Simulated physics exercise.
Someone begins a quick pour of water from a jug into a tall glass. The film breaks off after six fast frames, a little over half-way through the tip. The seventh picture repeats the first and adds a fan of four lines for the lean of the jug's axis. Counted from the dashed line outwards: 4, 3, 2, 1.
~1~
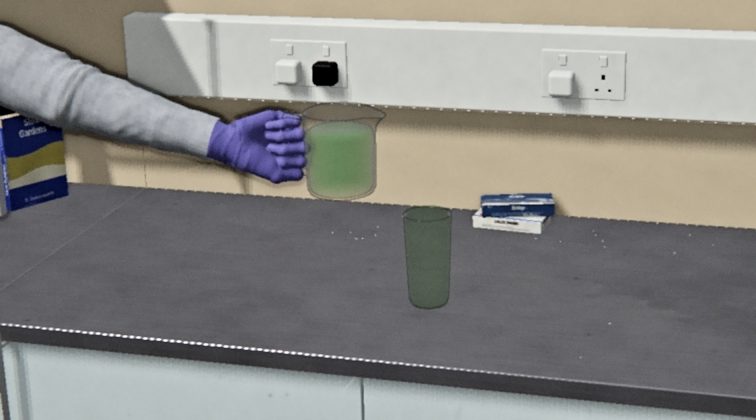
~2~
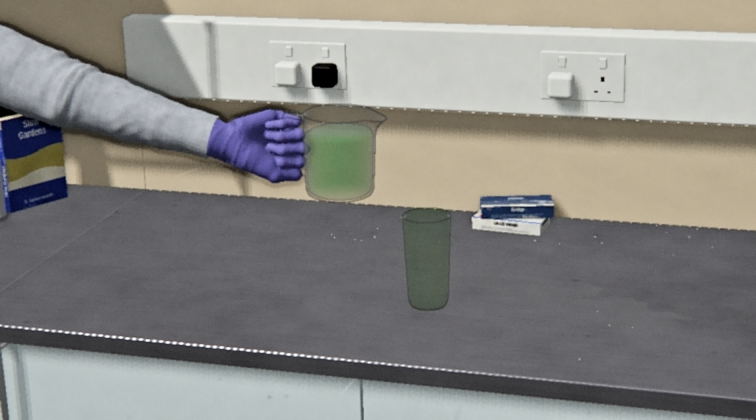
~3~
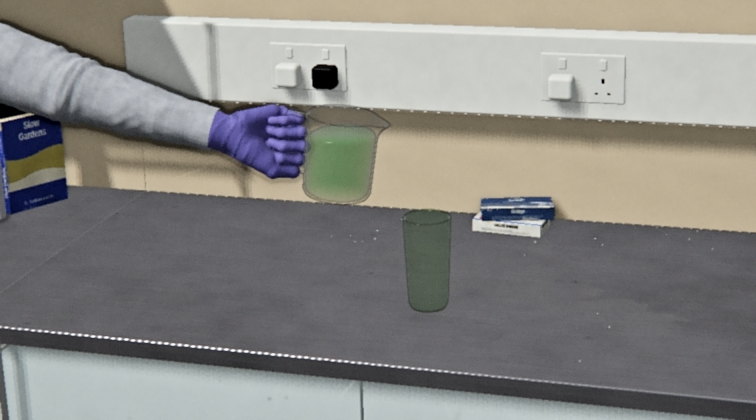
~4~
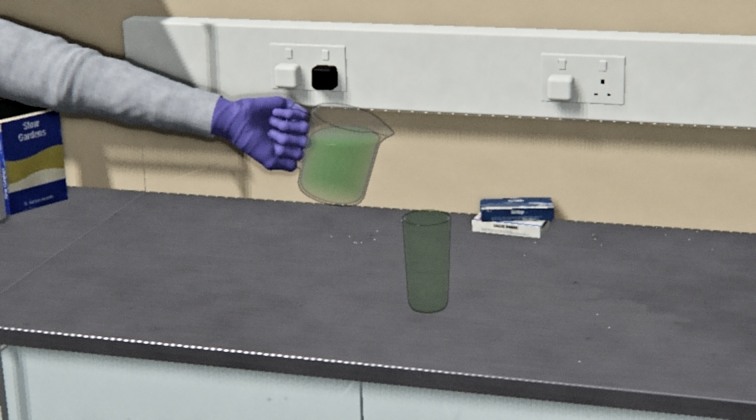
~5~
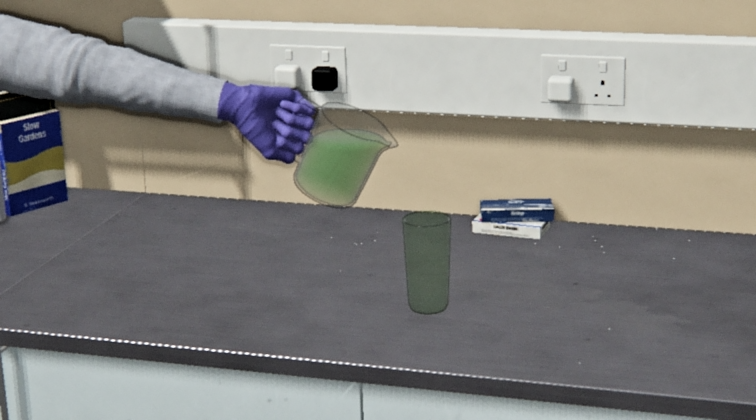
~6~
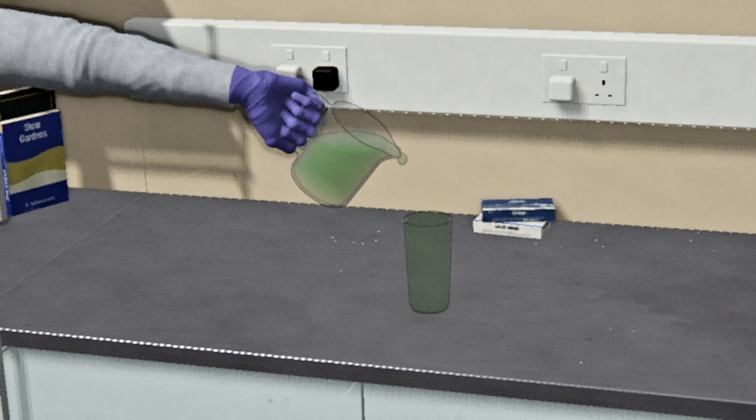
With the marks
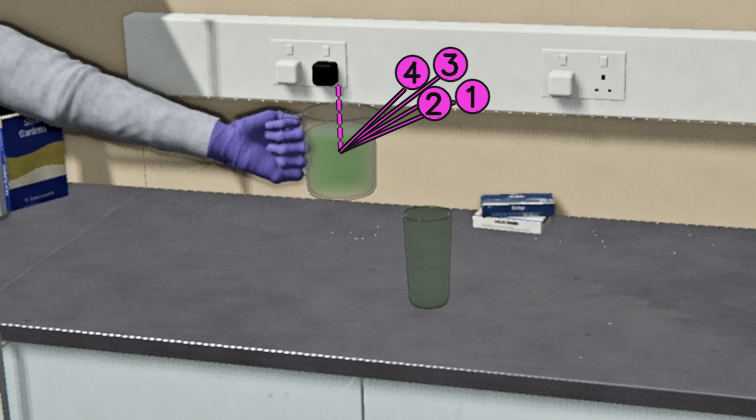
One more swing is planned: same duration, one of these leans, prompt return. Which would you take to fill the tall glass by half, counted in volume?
3 beats the others.
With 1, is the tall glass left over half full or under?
Over half.
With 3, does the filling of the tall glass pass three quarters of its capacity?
No.
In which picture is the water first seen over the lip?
In picture 6.
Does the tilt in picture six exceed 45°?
No.
In magenta, 1 at (454, 102); 2 at (417, 106); 3 at (438, 77); 4 at (404, 89).
Choosing 1, the tall glass ends with about 89 % of what it can hold.
Choosing 2, the tall glass ends with about 70 % of what it can hold.
Choosing 3, the tall glass ends with about 50 % of what it can hold.
Choosing 4, the tall glass ends with about 35 % of what it can hold.
